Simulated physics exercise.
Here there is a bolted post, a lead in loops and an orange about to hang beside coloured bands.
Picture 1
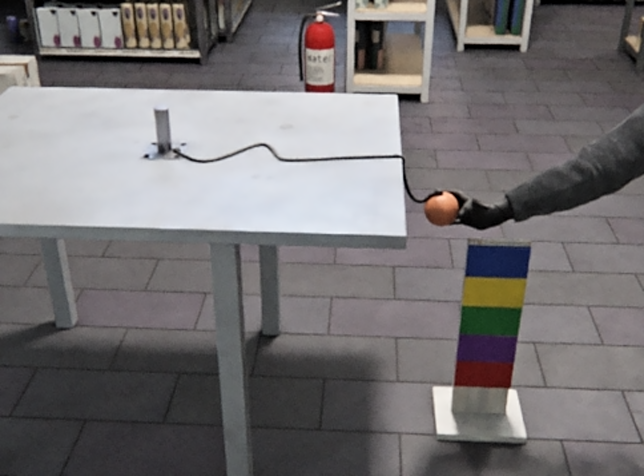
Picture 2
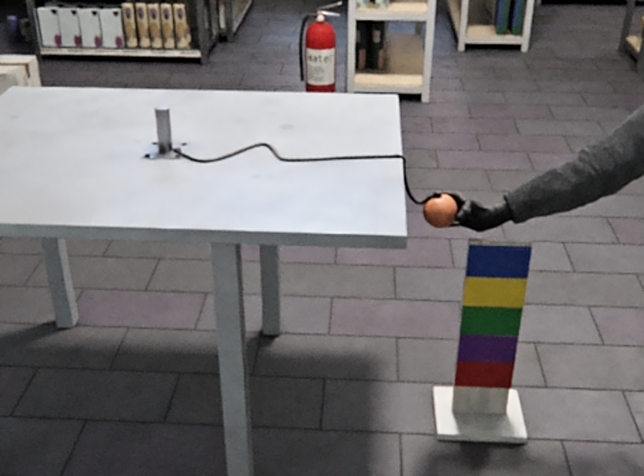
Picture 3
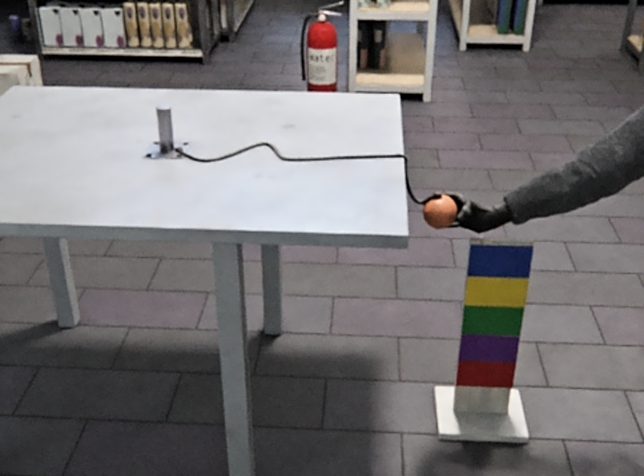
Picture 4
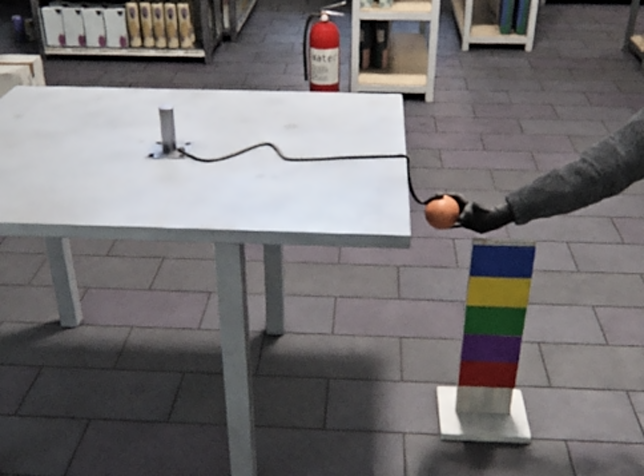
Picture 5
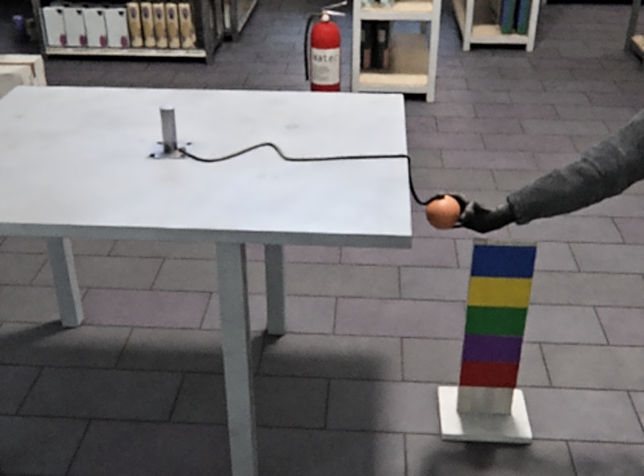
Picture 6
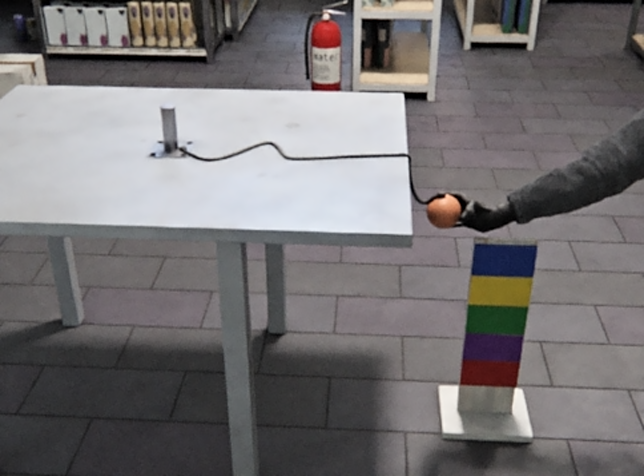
At first, a gloved hand at the right holds a round orange object, attached to a dark cord, just past the edge of a white table, above a stand with blue, yellow, green, purple and red bands. The hand then stays nearly still, the cord keeps its loose bends, and the view shifts very slightly.
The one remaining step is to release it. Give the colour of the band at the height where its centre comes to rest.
The band is yellow.
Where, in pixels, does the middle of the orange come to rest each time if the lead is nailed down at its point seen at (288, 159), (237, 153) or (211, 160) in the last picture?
In order: (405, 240), then (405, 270), then (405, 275).
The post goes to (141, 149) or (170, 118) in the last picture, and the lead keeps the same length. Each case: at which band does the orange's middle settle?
In turn, blue and then blue.
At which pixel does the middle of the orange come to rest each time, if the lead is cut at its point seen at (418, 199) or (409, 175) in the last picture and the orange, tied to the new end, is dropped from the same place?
First (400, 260), then (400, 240).
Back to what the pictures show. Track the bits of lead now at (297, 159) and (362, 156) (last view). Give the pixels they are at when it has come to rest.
I'd say about (348, 153) for one and about (408, 162) for the other.
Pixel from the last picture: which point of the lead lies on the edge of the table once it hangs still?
Roughly (356, 156).
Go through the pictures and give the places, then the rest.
Orange (441, 209); blue (498, 263); yellow (494, 293); green (491, 322); purple (487, 349); red (484, 375), in the first picture.
Orange (440, 211); lead through (196, 160) (250, 147) (281, 159) (345, 158) (403, 166), in the second picture.
Orange (440, 212), in the third picture.
Orange (442, 213); lead through (200, 160) (253, 147) (285, 158) (349, 158) (407, 166), in the fourth picture.
Orange (443, 213), in the fifth picture.
Orange (444, 212); lead through (202, 159) (255, 146) (286, 157) (350, 157) (408, 165), in the sixth picture.
Soon after, orange near (388, 279); level with yellow.
Then, orange near (411, 281); level with yellow.
At rest, orange near (403, 281); level with yellow. Its centre hangs level with the yellow band.
